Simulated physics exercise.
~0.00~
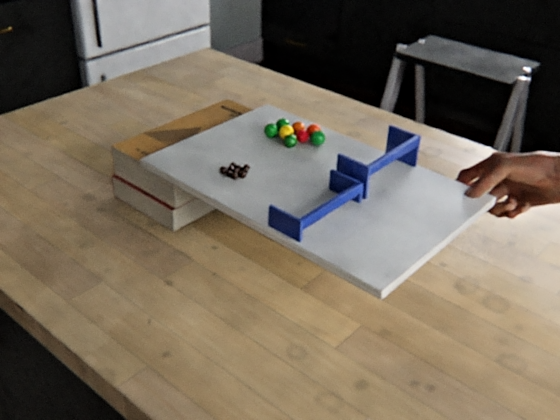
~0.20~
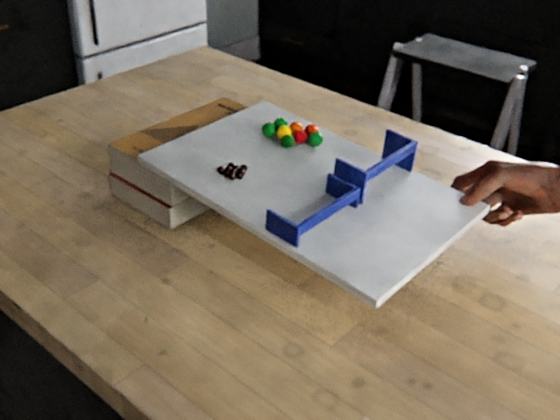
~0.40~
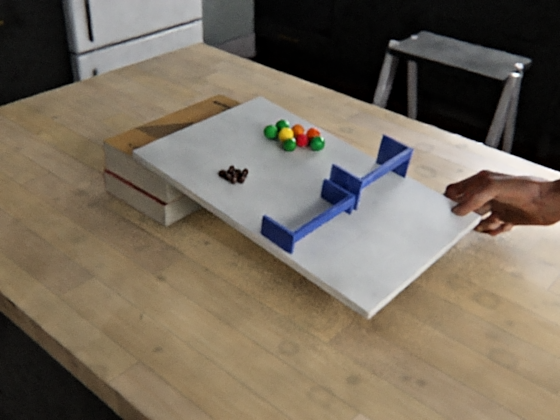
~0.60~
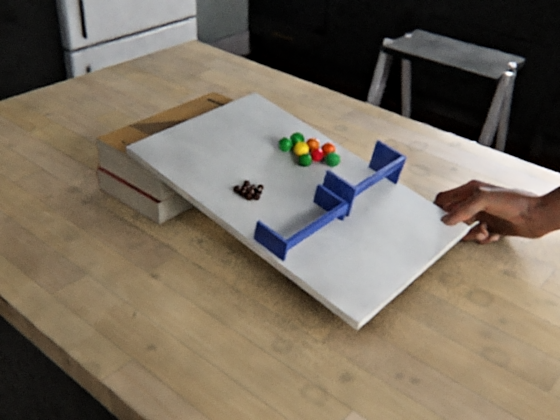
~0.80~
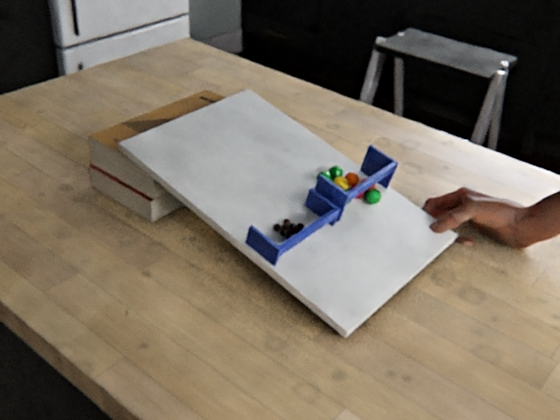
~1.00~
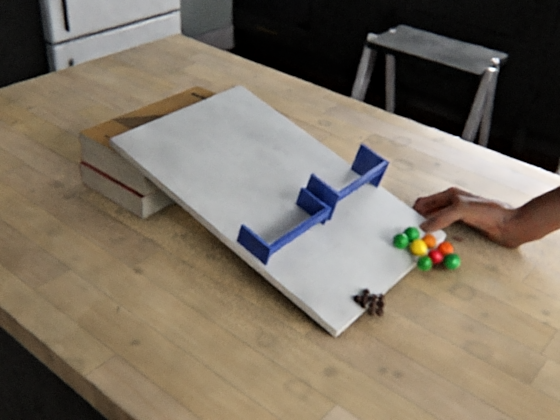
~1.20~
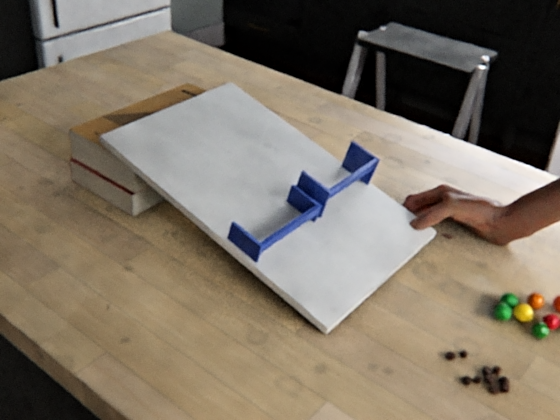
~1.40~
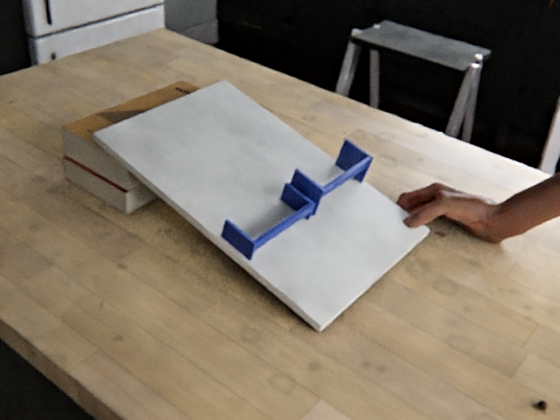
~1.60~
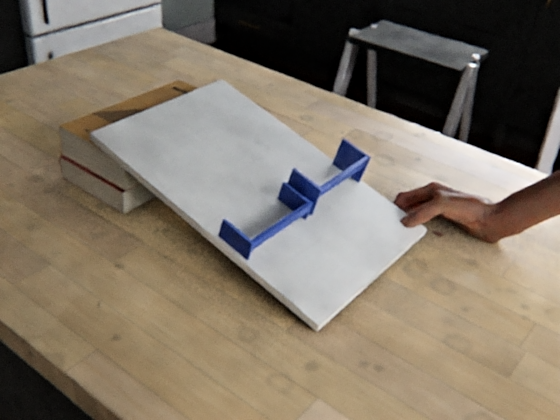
On a wooden counter, a hand lowering one end of a white board, dark bits and colourful balls sliding under blue gates and away out of view.
